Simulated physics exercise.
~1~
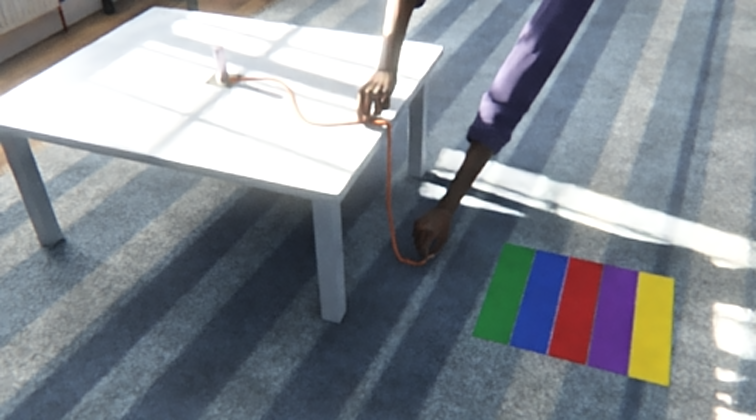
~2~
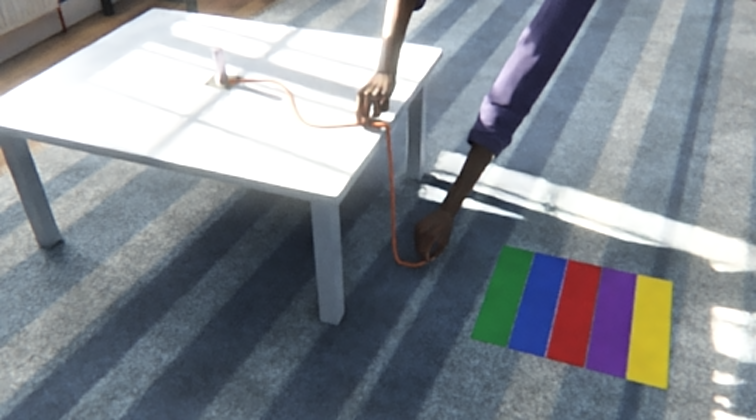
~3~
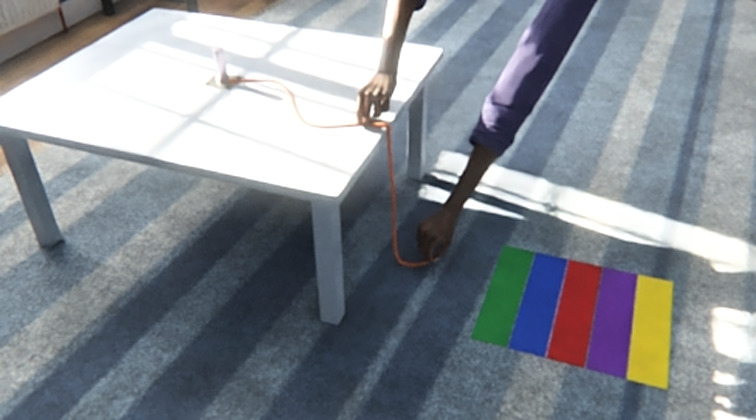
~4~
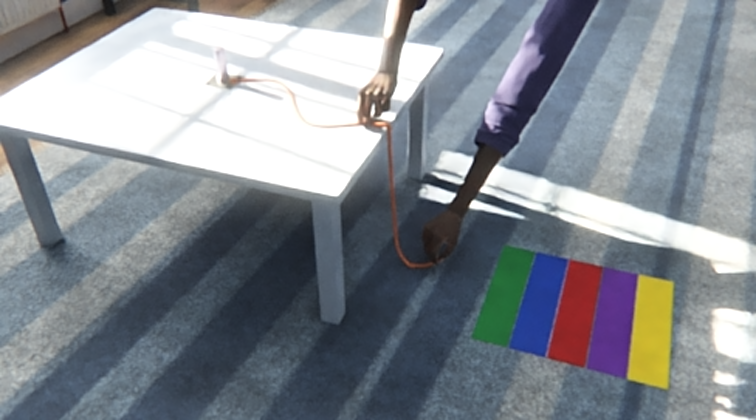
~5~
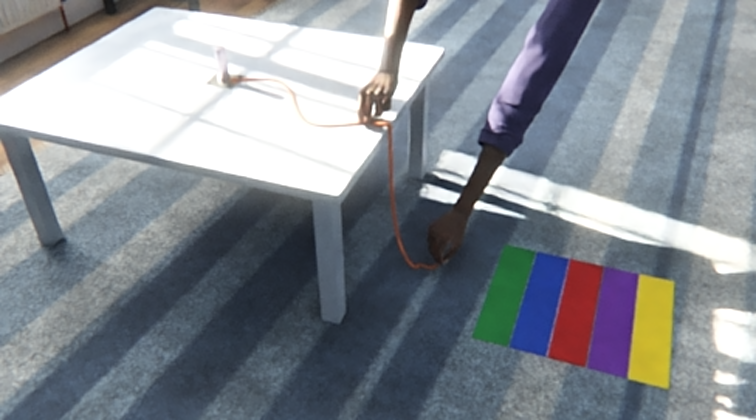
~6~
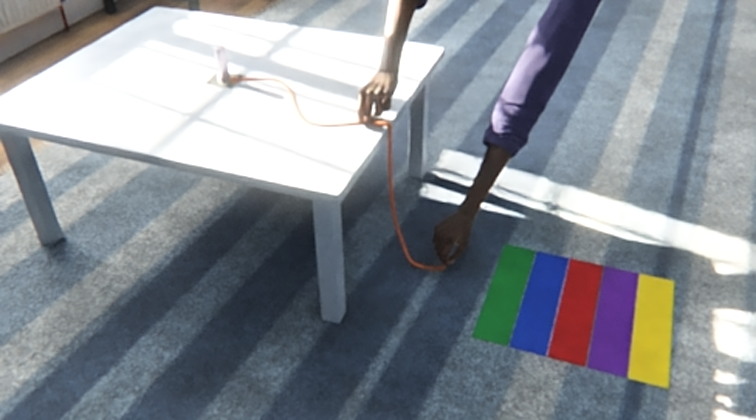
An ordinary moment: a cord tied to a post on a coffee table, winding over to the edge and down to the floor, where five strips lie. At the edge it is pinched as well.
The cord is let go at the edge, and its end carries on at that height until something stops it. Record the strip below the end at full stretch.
Below the end: Red.
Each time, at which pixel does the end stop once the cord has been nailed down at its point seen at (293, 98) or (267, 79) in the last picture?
Around (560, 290), then around (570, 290).
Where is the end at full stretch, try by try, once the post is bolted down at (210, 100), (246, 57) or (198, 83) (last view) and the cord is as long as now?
About (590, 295), (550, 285) and (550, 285).
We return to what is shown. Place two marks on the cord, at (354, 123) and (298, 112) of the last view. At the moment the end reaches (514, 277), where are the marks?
One is near (390, 130), the other near (330, 108).
A little later, end near (513, 277); over green.
Next, end near (553, 287); over blue.
When it is tight, end near (578, 292); over red. The end stops over the red strip.
